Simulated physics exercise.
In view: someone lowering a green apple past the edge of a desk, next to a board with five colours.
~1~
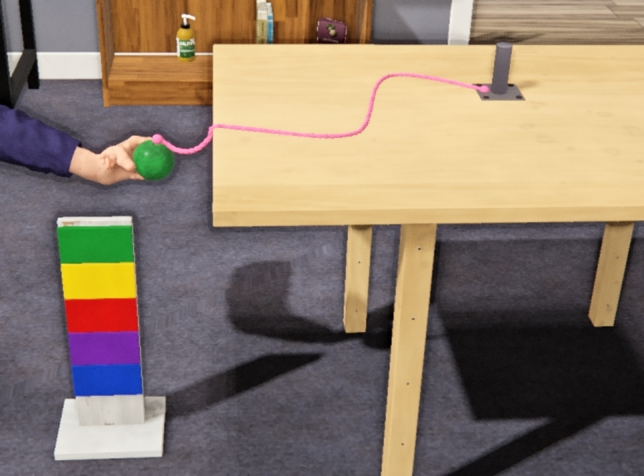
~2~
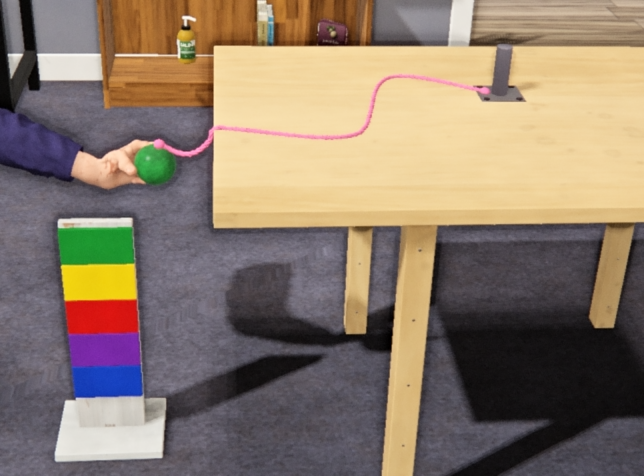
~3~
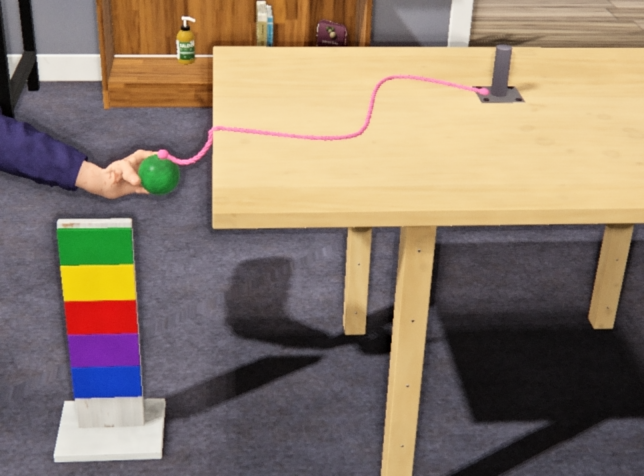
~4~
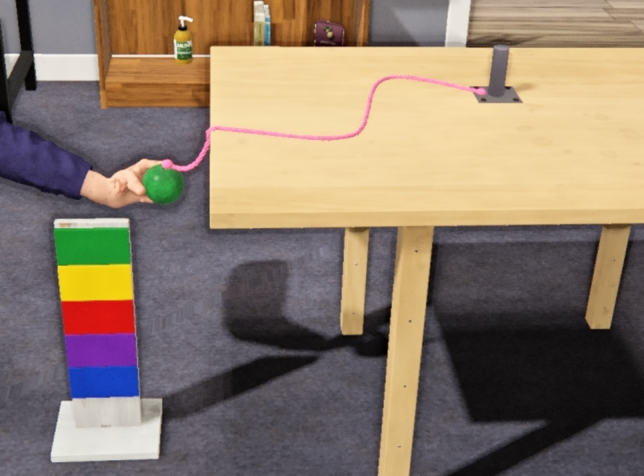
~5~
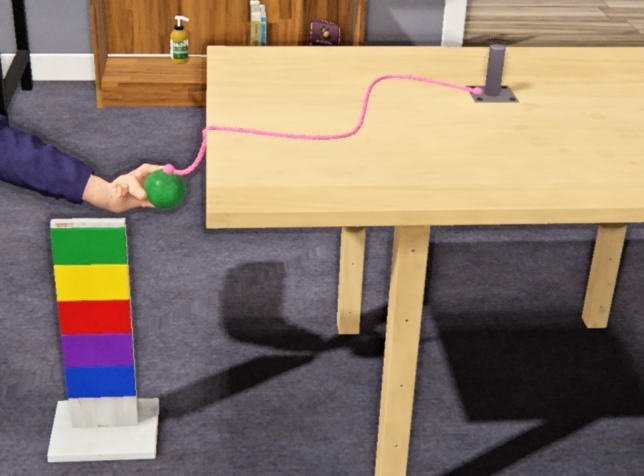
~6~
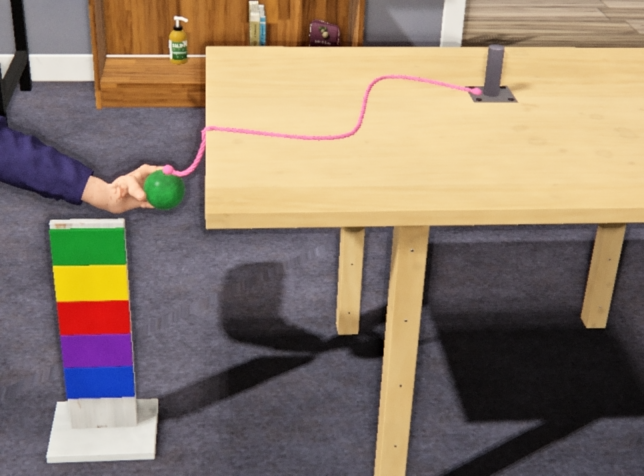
Hand lowering a green ball tied to a pink cord slightly down and right beside a wooden table, above a color-striped stand.
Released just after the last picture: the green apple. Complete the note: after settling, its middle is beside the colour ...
... Red.
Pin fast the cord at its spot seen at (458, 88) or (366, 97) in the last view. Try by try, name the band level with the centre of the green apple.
In order: Red; yellow.
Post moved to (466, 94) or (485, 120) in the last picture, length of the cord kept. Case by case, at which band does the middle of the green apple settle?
First try: Purple; second try: Purple.
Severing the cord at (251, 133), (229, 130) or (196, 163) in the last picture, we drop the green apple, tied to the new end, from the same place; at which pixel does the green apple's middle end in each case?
Respectively (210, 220), (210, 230) and (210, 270).
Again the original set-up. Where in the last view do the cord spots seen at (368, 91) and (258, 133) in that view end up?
(336, 99) and (206, 176), roughly.
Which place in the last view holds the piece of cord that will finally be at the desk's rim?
In the last picture it is at roughly (333, 138).
A little later, apple near (177, 311); level with red.
Next, apple near (233, 278); level with red.
Later still, apple near (198, 298); level with red.
When it is over, apple near (208, 294); level with red. At red.
